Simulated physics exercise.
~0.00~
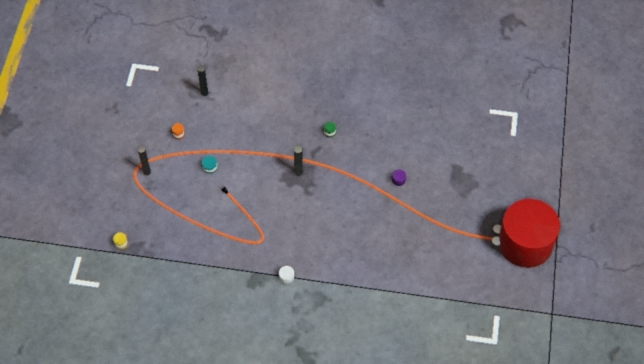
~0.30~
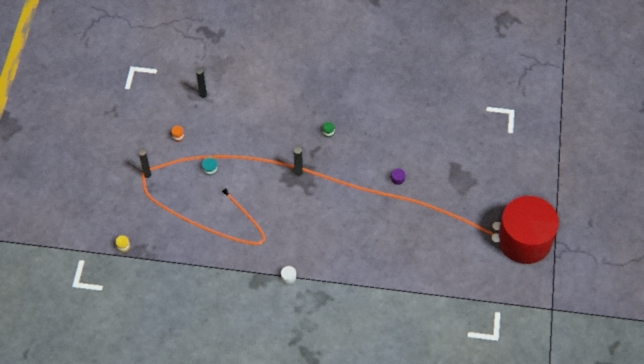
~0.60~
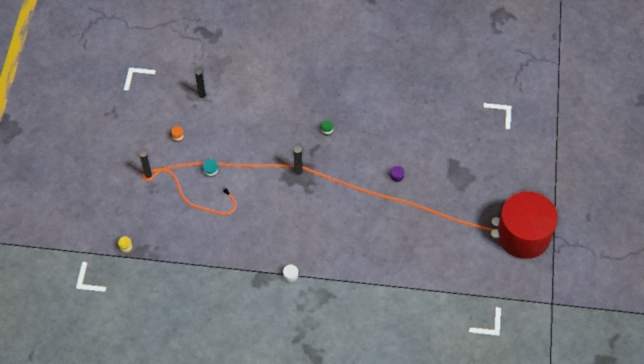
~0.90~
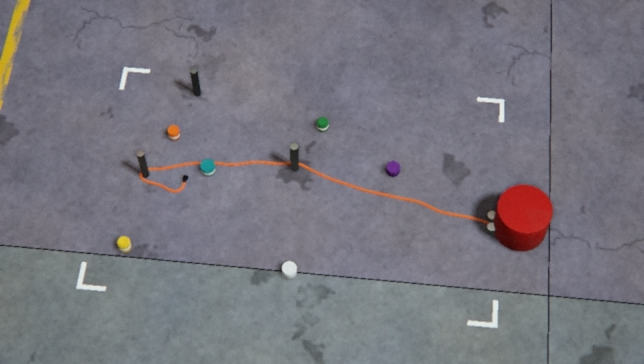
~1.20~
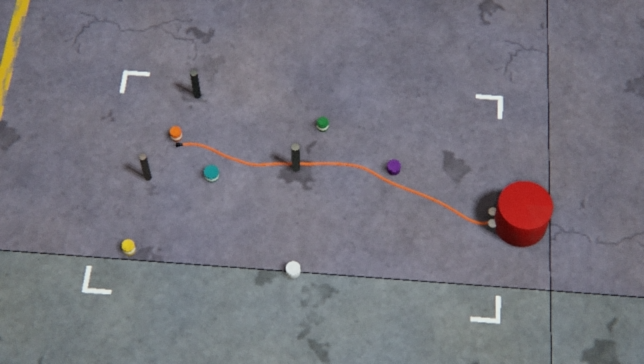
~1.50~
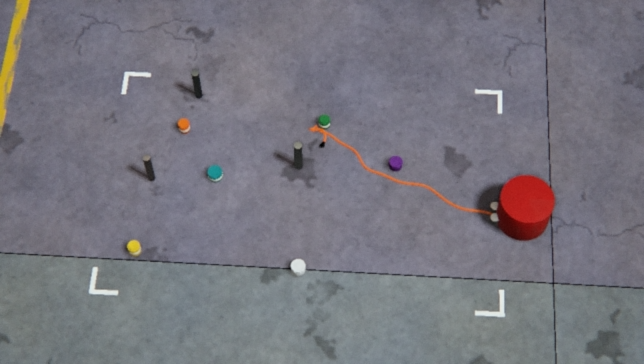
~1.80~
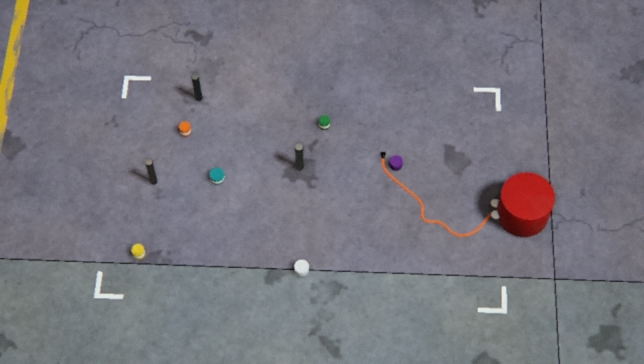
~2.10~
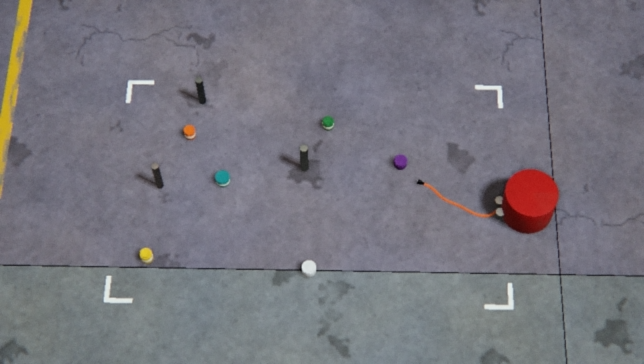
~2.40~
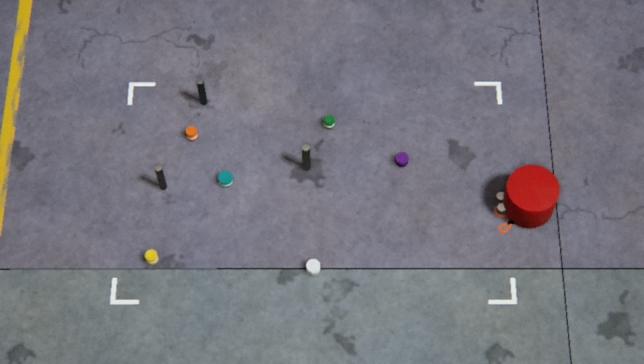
A big red drum on a warehouse floor had an orange cord stretched left past dark posts and small coloured containers; the cord slid back rightward, nudging the teal and orange containers slightly, until only a short orange end showed beside the drum.
